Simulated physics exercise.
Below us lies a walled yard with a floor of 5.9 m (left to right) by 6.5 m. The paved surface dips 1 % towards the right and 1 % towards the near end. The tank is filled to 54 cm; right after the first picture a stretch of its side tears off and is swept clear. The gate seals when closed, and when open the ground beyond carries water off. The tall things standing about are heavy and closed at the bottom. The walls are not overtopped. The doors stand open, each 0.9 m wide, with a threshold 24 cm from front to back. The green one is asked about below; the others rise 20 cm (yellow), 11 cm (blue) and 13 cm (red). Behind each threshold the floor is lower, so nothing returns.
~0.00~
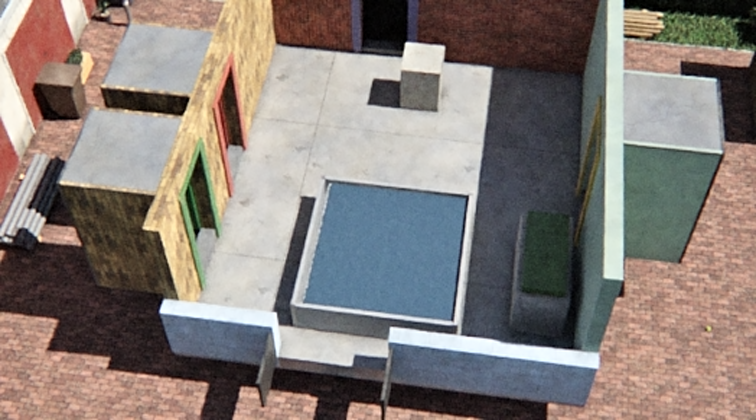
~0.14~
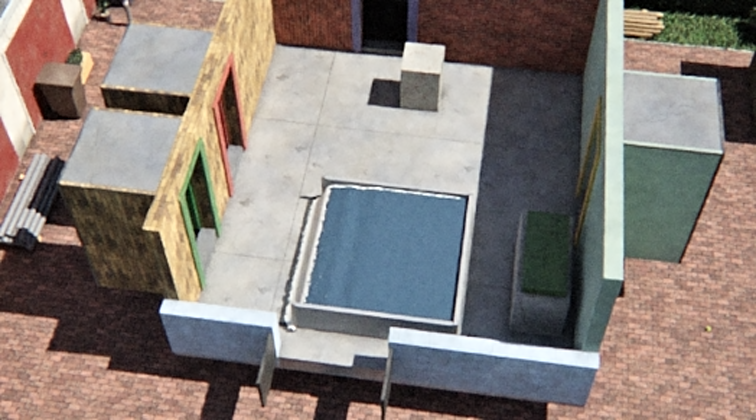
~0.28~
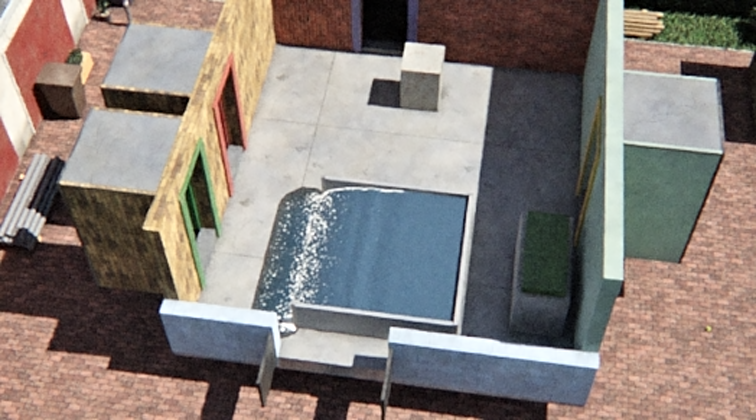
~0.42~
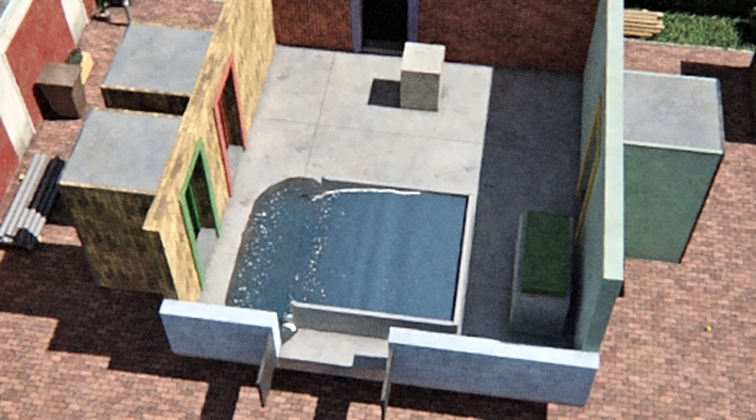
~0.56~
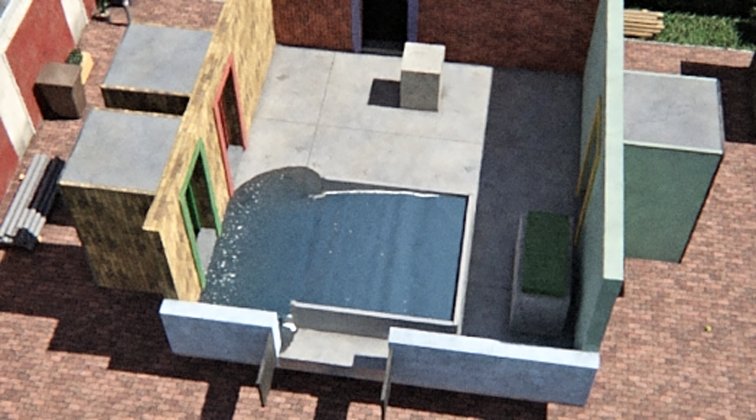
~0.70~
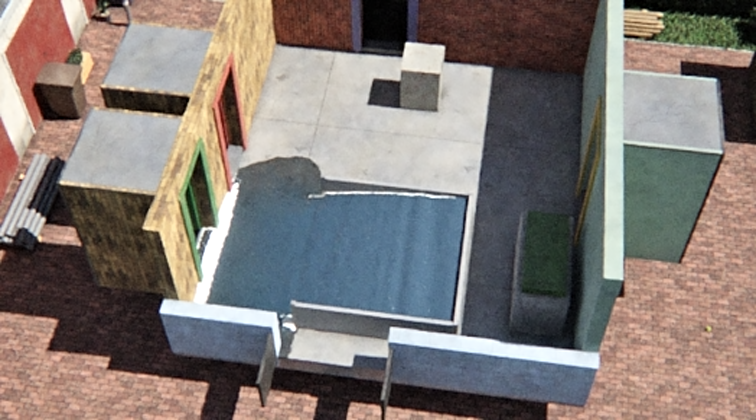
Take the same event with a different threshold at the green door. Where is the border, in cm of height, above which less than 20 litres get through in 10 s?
Some 35 cm above the ground.
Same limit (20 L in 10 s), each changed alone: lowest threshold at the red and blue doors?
Roughly 18 cm at red and 11.5 cm at blue.
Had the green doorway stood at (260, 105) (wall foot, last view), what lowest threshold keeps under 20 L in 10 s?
About 6.0 cm.
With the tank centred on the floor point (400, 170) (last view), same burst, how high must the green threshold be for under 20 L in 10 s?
Some 10.0 cm.
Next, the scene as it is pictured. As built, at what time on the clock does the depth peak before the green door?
Around 2.2 s.
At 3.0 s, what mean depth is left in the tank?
About 17 cm.
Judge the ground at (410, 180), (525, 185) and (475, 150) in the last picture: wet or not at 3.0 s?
In that order: Not reached, not reached, not reached.
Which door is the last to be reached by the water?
Last comes the yellow one.
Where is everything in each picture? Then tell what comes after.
In the first frame, still water, 54 cm deep, in the tank at (386, 249); the green door at (202, 223) is dry.
In the second frame, the front is at a hidden place, 0.2 m from the gap at (312, 254); 0.3 m2 of floor is wet, 54 cm left at the back.
In the third frame, water pours out at (312, 255) and has run 0.7 m, to a hidden place; about 10 cm deep outside, 54 cm at the back.
In the fourth frame, the front is at (232, 292), 1.2 m from the gap at (312, 256); 3.1 m2 of floor is wet, 54 cm left at the back.
In the fifth frame, the front is at (200, 298), 1.6 m from the gap at (312, 256); 4.8 m2 of floor is wet, 54 cm left at the back.
In the sixth frame, the front is at (195, 272), 1.8 m from the gap at (312, 256); 5.3 m2 of floor is wet, 54 cm left at the back; water is at the green door at (202, 223).
After 1.4 s water covers 20 % of the floor, deepest (42 cm) near (190, 330); 39 cm at the green door, 30 litres in over its 24 cm threshold.
After 3.0 s water covers 40 % of the floor, deepest (34 cm) near (190, 330); 32 cm at the green door, 133 litres in over its 24 cm threshold.
After 10.0 s water covers 95 % of the floor, deepest (17 cm) near (571, 227); 11 cm at the green door, 147 litres in over its 24 cm threshold.
At the green door as built, the water arrived by 0.6 s and peaked near 41 cm at 2.2 s.
With a threshold of 30.5 cm, 55 litres would have come in within the 10 s; with 41.5 cm, 0 litres. So under 20 litres takes about 35 cm.
